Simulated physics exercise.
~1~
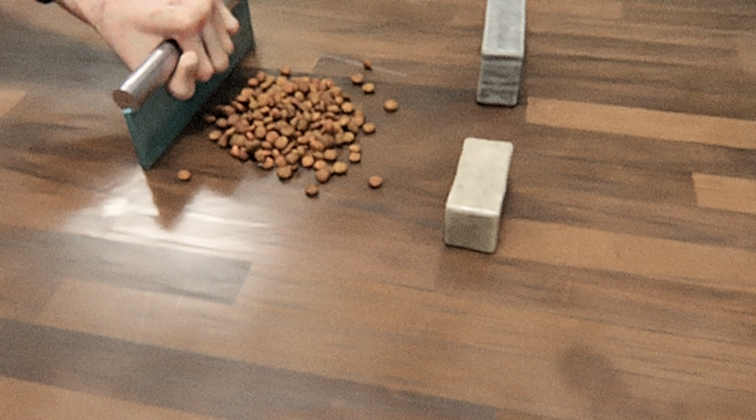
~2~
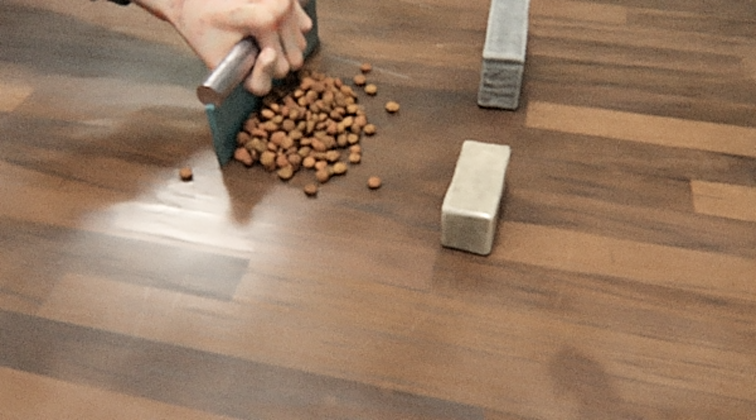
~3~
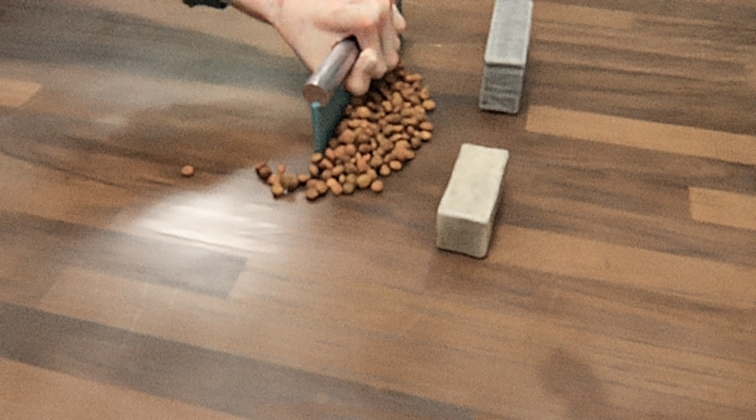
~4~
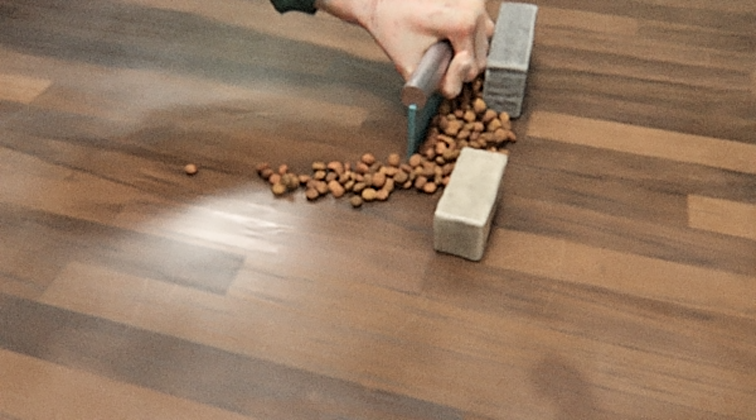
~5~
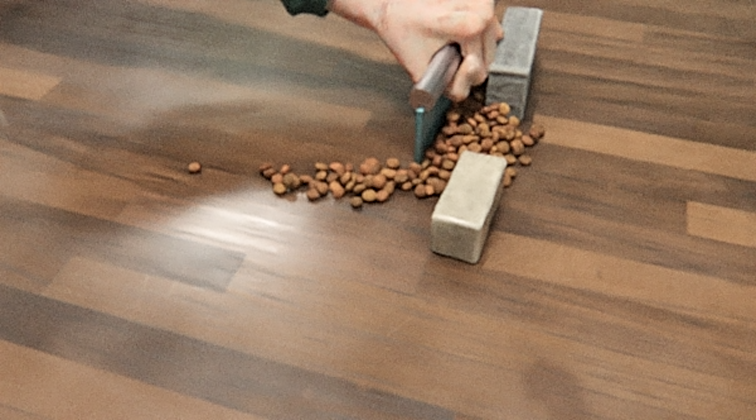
On a wooden floor, a hand scrapes brown kibble rightward, mostly stopping before two blocks.
